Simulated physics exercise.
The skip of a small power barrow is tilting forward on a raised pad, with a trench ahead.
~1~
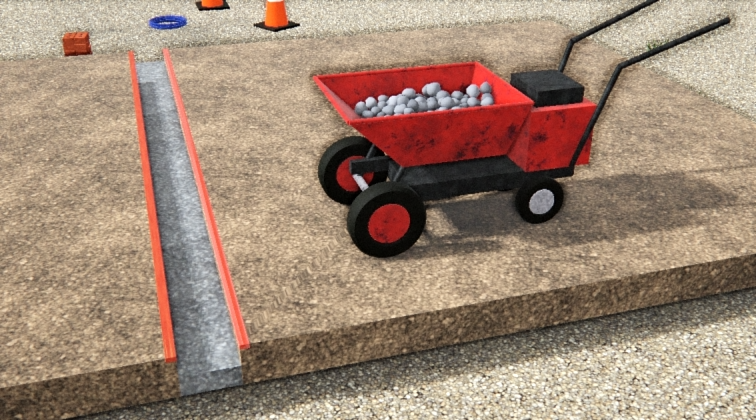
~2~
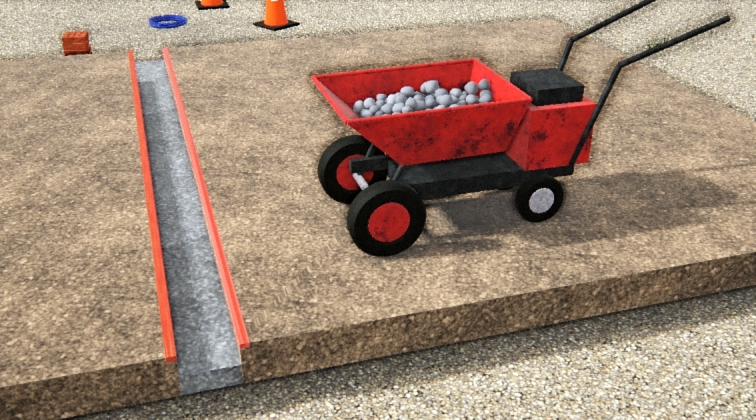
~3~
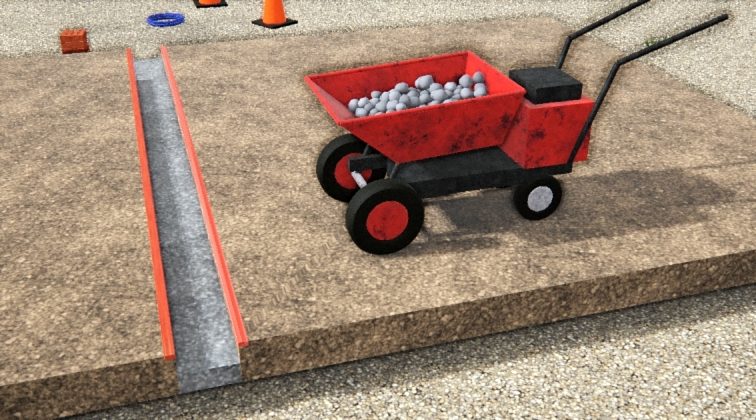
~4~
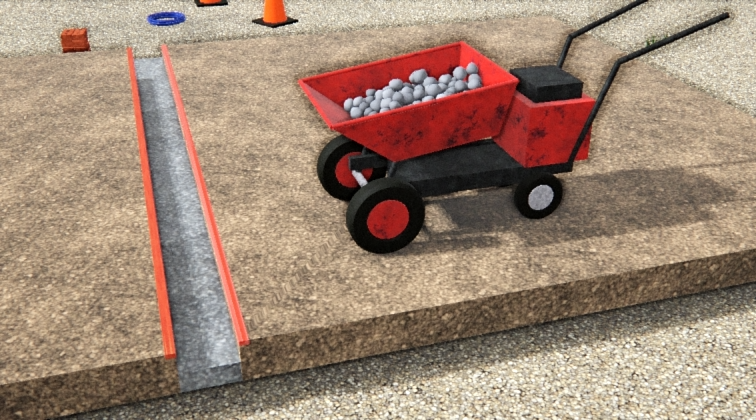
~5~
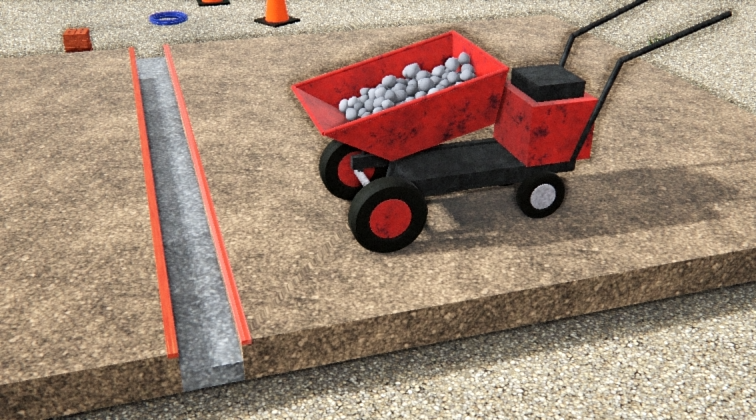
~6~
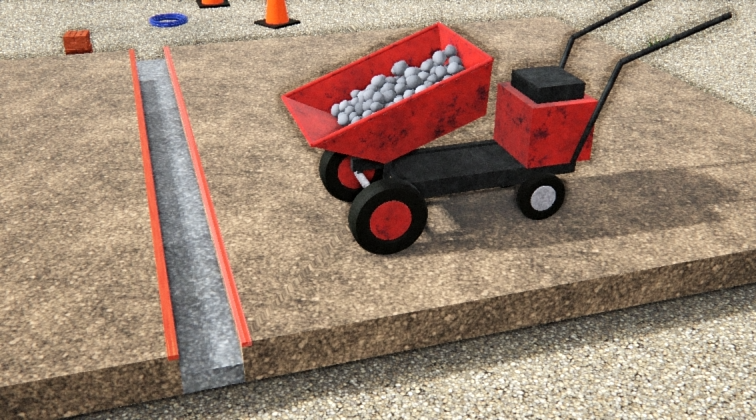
The clip opens on a red power barrow with a level skip of round grey cobbles, standing on a brown pad to the right of a narrow, orange-edged trench. The skip tilts forward to the left, slightly at first and then clearly, its rear rising while the wheels stay put and the cobbles remain inside.
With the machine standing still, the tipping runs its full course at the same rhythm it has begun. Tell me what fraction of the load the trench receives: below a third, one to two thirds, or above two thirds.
Seems like the amount in the trench is in the middle range, from a third up to two thirds.
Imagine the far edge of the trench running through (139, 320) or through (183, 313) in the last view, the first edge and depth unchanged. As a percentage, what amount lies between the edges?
70 %, 50 %.
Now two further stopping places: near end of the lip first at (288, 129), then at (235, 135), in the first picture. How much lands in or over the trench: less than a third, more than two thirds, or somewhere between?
Spot 1: Between a third and two thirds. Spot 2: Under a third.
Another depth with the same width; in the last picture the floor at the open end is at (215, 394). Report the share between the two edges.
Around 70 per cent.
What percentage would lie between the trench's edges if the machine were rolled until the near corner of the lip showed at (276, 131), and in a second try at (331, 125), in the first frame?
Roughly 40 percent the first time, roughly 60 percent the second.
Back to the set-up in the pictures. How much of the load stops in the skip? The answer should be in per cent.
It comes out at some 5 in a hundred.
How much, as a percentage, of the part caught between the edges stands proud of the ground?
Roughly 20 %.
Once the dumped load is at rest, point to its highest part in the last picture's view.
Near (231, 229).
Soon after the last picture, skip tipped steeply; all in the skip.
A little later, skip tipped right over; about a quarter in the skip; about a third short of the trench; about a third in or heaped over the trench; a stray few beyond it.
Later still, skip tipped right over; a small part in the skip; about a quarter short of the trench; about half in or heaped over the trench; a small part beyond it.
At rest, skip tipped right over; a small part in the skip; about a quarter short of the trench; about half in or heaped over the trench; a small part beyond it.
